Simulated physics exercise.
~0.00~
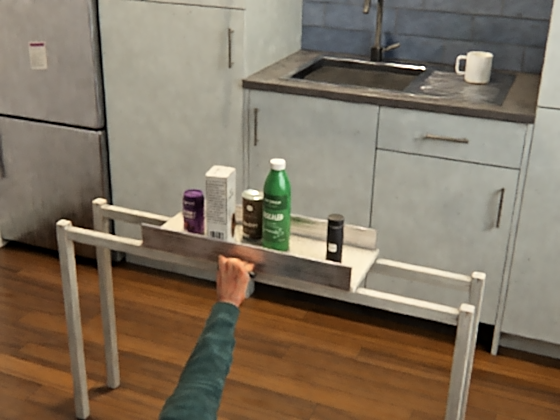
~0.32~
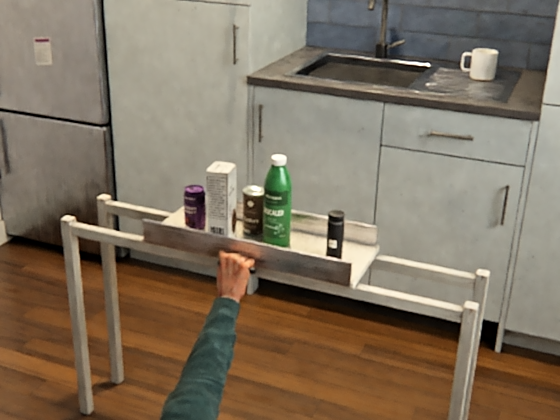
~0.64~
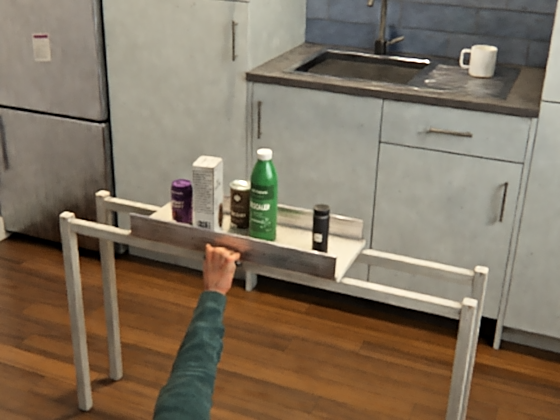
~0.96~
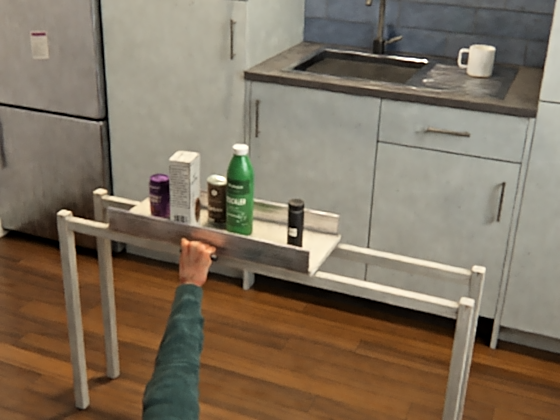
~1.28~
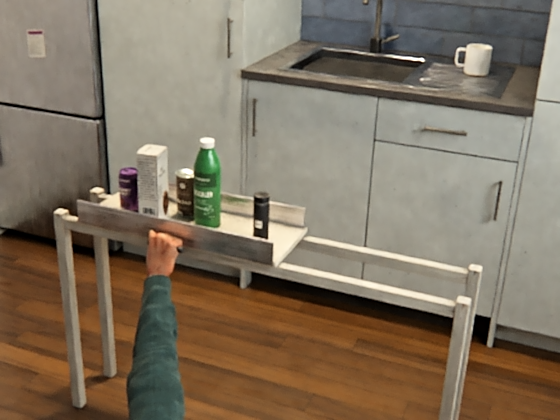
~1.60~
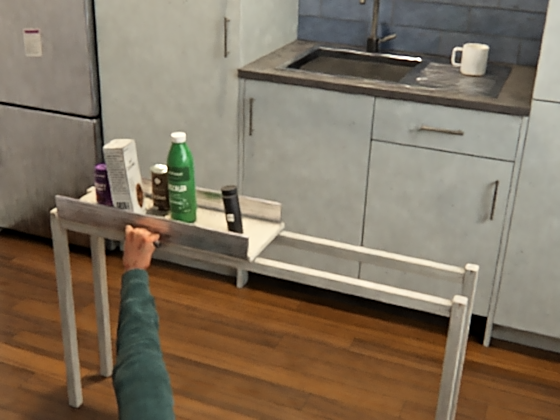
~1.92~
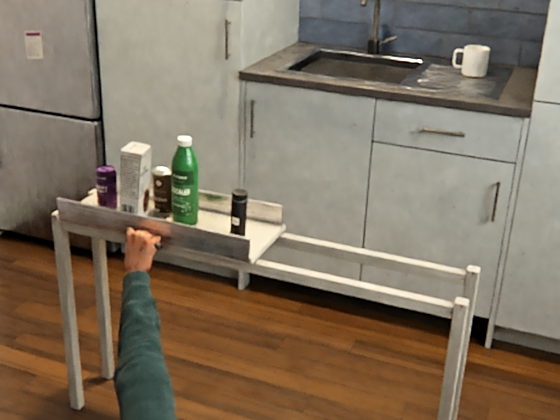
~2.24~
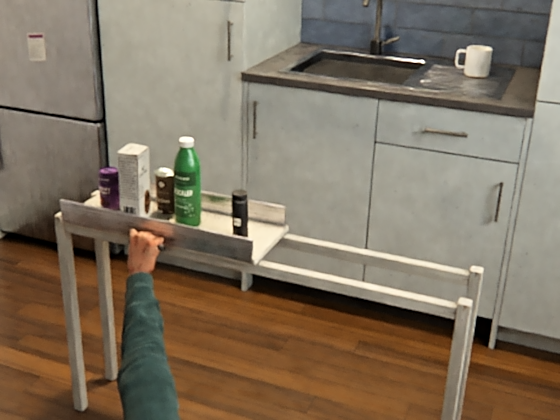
An arm in a dark green sleeve reaches in from below, its hand gripping the front edge of a whitish tray on a pale rack, in a kitchen seen from slightly above. On the tray stand, from left to right, a purple can, a white carton, a brown tin, a green bottle and a black shaker, with cabinets, a sink and a white mug behind. After a brief pause, the hand slides the tray left along the rails. At the left end it stops, and the carton and shaker tip leftward. They settle back upright, and all five items remain standing on the still tray.
